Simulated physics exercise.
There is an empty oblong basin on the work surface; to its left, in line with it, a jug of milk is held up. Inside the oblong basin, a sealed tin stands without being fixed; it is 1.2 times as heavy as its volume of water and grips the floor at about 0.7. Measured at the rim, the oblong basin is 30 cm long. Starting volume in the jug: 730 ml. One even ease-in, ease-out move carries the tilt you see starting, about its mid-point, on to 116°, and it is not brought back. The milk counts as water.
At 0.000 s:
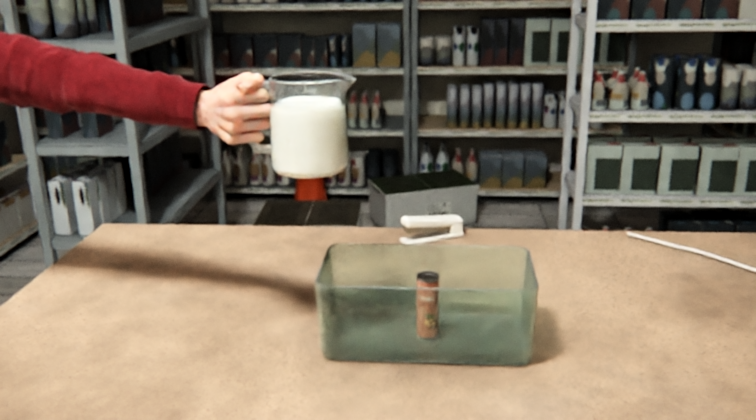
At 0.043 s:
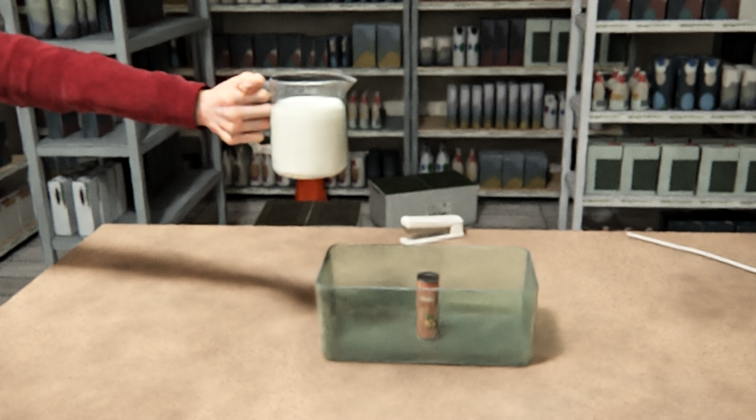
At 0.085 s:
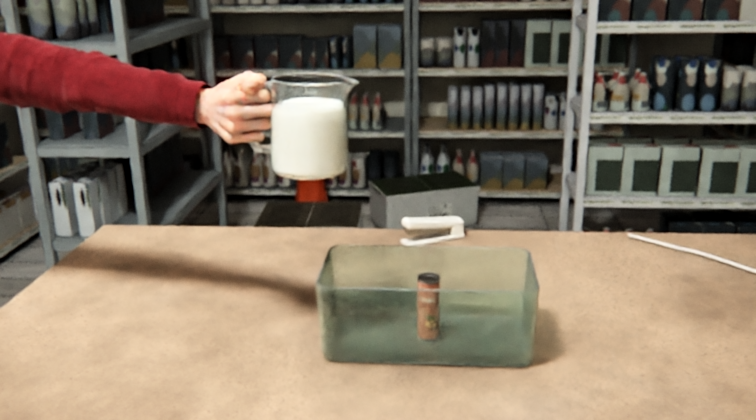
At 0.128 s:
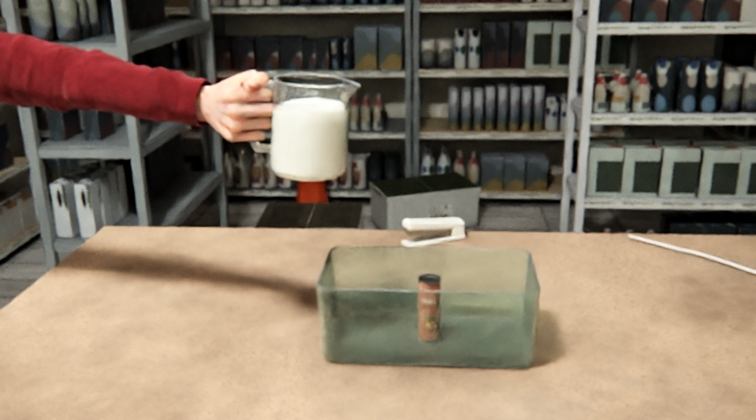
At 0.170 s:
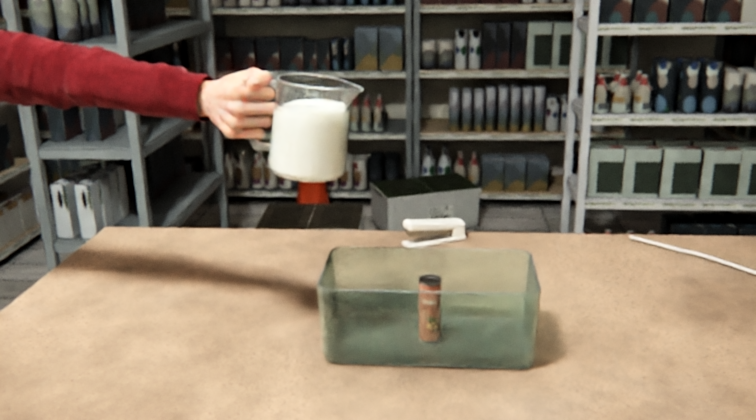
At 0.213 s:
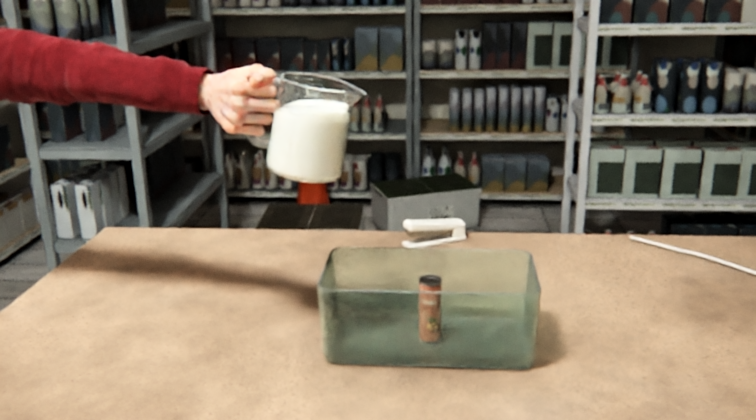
Hand in a red sleeve slowly tilting a glass jug of milk slightly rightward above a table with a greenish glass basin.
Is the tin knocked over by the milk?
It's going to be knocked down.
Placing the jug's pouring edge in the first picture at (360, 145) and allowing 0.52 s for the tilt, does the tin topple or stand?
After that, the tin stays vertical.
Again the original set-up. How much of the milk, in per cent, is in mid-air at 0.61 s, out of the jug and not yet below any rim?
It comes to about 12 percent.
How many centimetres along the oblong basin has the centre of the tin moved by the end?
It finishes around 9.5 cm from where it began.
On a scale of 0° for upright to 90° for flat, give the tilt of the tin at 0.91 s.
0°.
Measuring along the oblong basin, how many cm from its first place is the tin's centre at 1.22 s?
The tin has gone some 8 cm.
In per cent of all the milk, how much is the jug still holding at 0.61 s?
Roughly 88 per cent.
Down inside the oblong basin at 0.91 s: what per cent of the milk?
I reckon close to 42 per cent.
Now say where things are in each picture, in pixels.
It leans 0°; its right rim is at (356, 79); the milk meets the walls at (274, 102) and (343, 102); the oblong basin's rim runs from (323, 265) to (533, 268); the tin's top is at (428, 279), in the first picture.
It leans 0°; its right rim is at (357, 79); the milk meets the walls at (274, 103) and (344, 103), in the second picture.
It leans 2°; its right rim is at (358, 82); the milk meets the walls at (275, 103) and (345, 104), in the third picture.
It leans 4°; its right rim is at (361, 85); the milk meets the walls at (277, 105) and (346, 105), in the fourth picture.
It leans 7°; its right rim is at (364, 89); the milk meets the walls at (278, 106) and (348, 107), in the fifth picture.
It leans 11°; its right rim is at (366, 93); the milk meets the walls at (279, 108) and (349, 107), in the sixth picture.
Then, 0.61 s in, the tilt is 73° and 87 per cent is still to pour; the tin stands where it began.
Then, 0.91 s in, the tilt is 111° and 26 per cent is still to pour; the tin stands where it began.
Then, 1.22 s in, the tilt is 116° and 1 per cent is still to pour; the tin leans 59°.
Then, 1.55 s in, the tilt is 116° and 0 per cent is still to pour; the tin lies on its side.
Finally, the tin lies on its side.
